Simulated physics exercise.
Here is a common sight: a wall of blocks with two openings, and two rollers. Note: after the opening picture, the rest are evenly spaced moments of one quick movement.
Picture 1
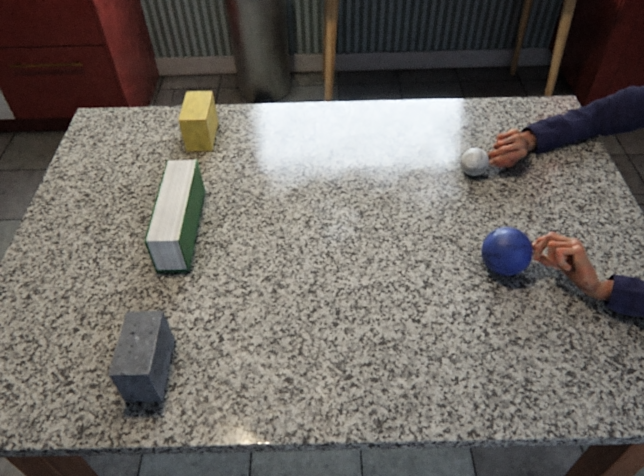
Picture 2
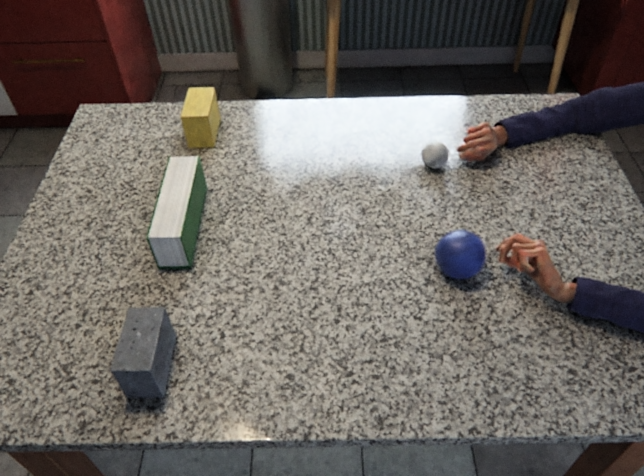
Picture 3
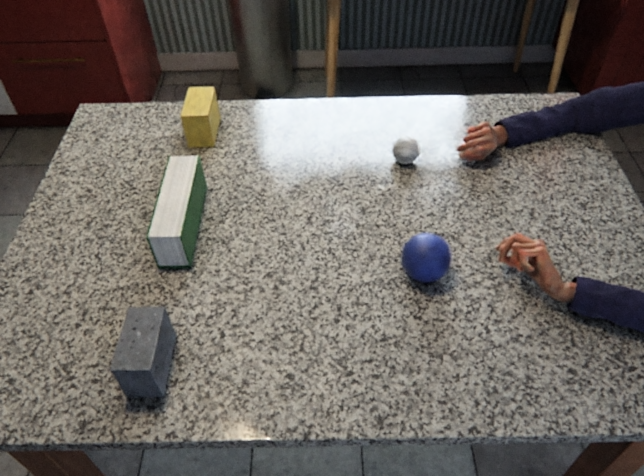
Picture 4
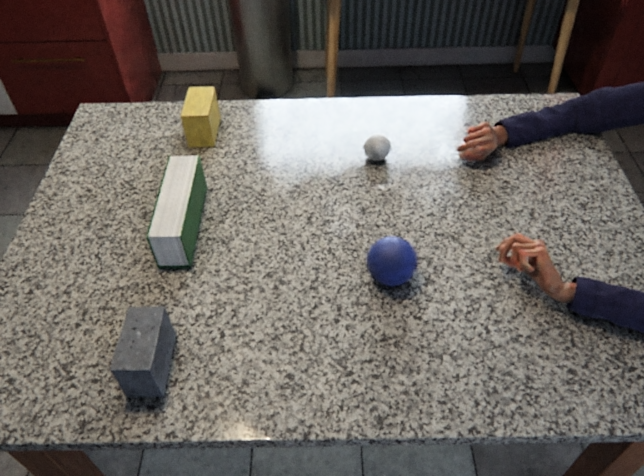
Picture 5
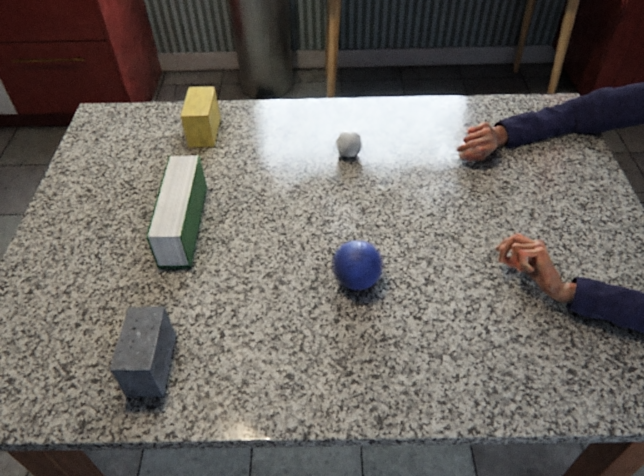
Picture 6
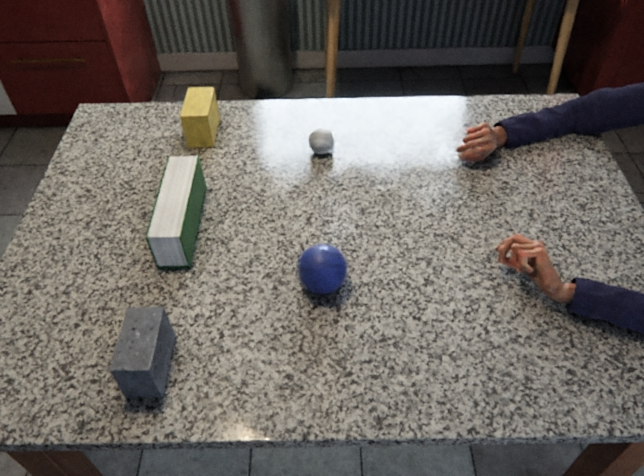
At the start, two hands touch a small white ball and a larger blue ball at the right of a speckled table, opposite a yellow block, a green-and-white block and a grey brick. The hands release the balls, and both roll left across the tabletop, reaching its middle while the blocks stay still.
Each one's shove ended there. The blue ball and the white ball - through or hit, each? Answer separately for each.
The blue ball gets by; the white ball can't get by.
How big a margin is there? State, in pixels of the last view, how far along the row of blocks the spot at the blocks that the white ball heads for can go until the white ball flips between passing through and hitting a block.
Near 12 pixels, heading down.
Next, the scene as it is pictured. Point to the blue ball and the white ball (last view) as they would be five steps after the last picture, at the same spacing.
Estimated centres: First approx. (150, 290), second approx. (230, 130).
Then, 0.30 s past the last view, blue ball heading on near (148, 287); white ball coming back near (233, 126).
Then, 0.80 s past the last view, blue ball heading on; white ball coming back near (253, 106).
Then, 1.22 s past the last view, blue ball heading on; white ball coming back near (264, 94).
Finally, the blue ball passes through its gap; the white ball hits a block.
